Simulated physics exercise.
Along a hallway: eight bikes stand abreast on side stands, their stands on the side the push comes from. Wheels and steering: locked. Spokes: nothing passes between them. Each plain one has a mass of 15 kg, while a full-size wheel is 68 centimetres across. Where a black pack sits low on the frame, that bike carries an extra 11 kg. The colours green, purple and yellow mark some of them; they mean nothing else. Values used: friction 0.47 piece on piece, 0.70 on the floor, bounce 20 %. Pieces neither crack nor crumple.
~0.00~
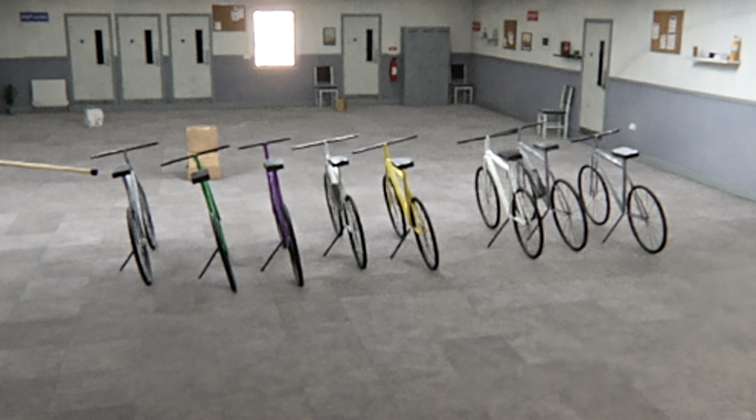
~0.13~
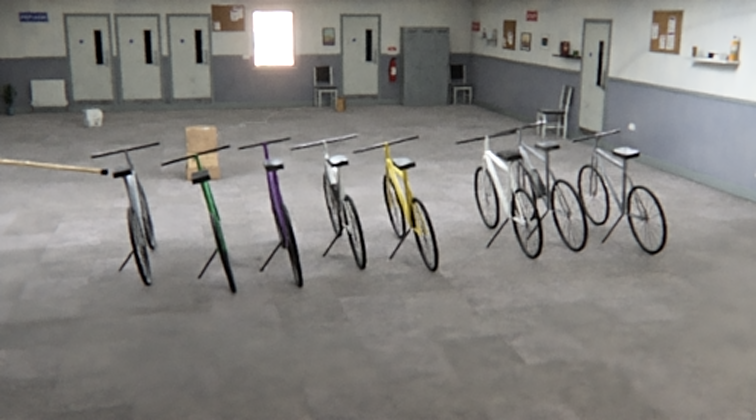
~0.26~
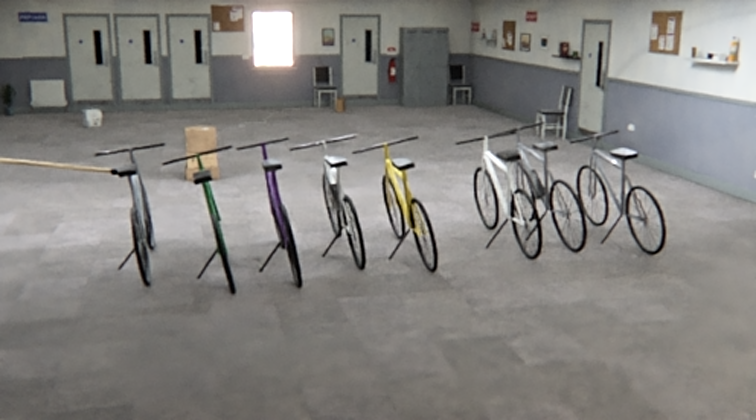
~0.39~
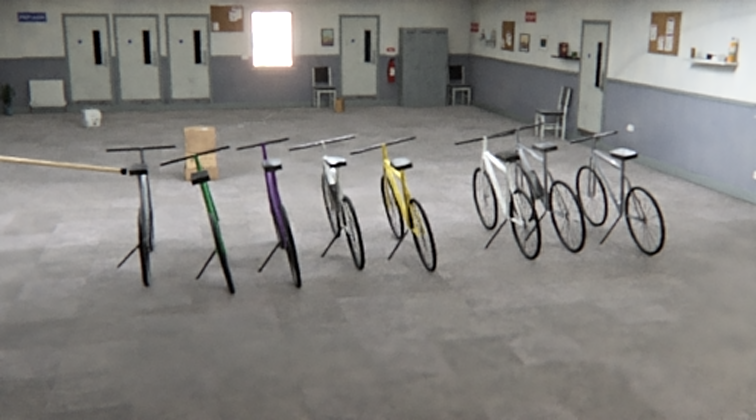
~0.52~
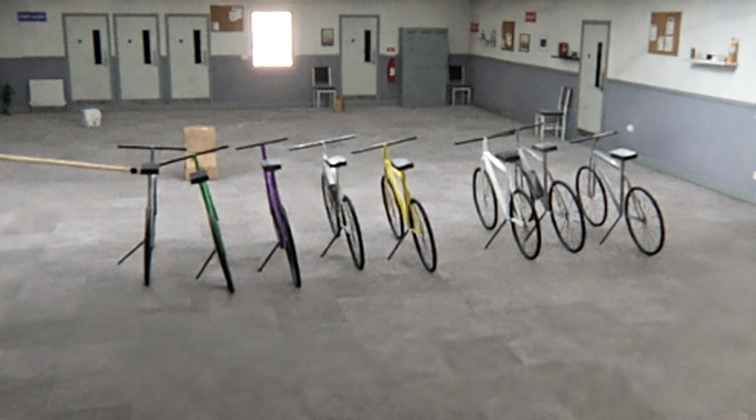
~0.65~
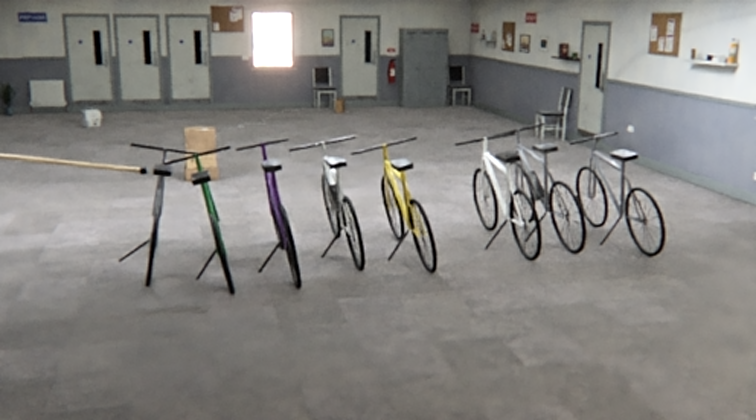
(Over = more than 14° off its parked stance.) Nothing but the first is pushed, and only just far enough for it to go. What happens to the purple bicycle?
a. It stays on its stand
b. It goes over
It stays on its stand (a).
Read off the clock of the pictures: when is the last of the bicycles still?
Close to 2.0 seconds.
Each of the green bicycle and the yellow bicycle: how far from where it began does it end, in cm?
Distances: Green 30, yellow 0 (cm).
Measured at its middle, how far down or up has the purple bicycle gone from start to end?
Its middle finishes around 0 cm lower.
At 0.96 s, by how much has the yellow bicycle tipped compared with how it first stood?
Tilt: Approx. 0°.
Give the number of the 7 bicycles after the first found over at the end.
Tally: 1.
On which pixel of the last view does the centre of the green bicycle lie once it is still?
Resting position, last image: About (251, 216).
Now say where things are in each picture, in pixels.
In the first picture (each place is the centre of the face we see best), pole end (94, 173) 13 cm from the first bicycle; purple bicycle (289, 233); green bicycle (218, 240); yellow bicycle (430, 222); the others all in place.
In the second picture, pole end (103, 172) 46 mm from the first bicycle; purple bicycle (289, 233).
In the third picture, pole end (113, 172) pushing; purple bicycle (288, 233); the others all in place.
In the fourth picture, pole end (123, 172) pushing; purple bicycle (287, 233); the others all in place.
In the fifth picture, pole end (133, 171) pushing; purple bicycle (287, 233); the others all in place.
In the sixth picture, pole end (143, 171) pushing; purple bicycle (287, 234); green bicycle (218, 242); yellow bicycle (429, 224); the others all in place.
By 0.96 s, none of the 7 other bicycles over, 1 disturbed; purple bicycle unmoved; green bicycle tilted 4°.
By 1.36 s, 1 of the 7 other bicycles over; purple bicycle unmoved; green bicycle tilted 19°.
By 1.58 s, 1 of the 7 other bicycles over; purple bicycle unmoved; green bicycle tilted 29°.
By 1.76 s, 1 of the 7 other bicycles over; purple bicycle tilted 4°; green bicycle tilted 35°.
When it is over (2.1 s), 1 of the 7 other bicycles over; purple bicycle tilted 5°; green bicycle tilted 34°; yellow bicycle unmoved. Six left standing. In pixels of the last frame, middles, purple bicycle near (281, 206), green bicycle near (251, 216).
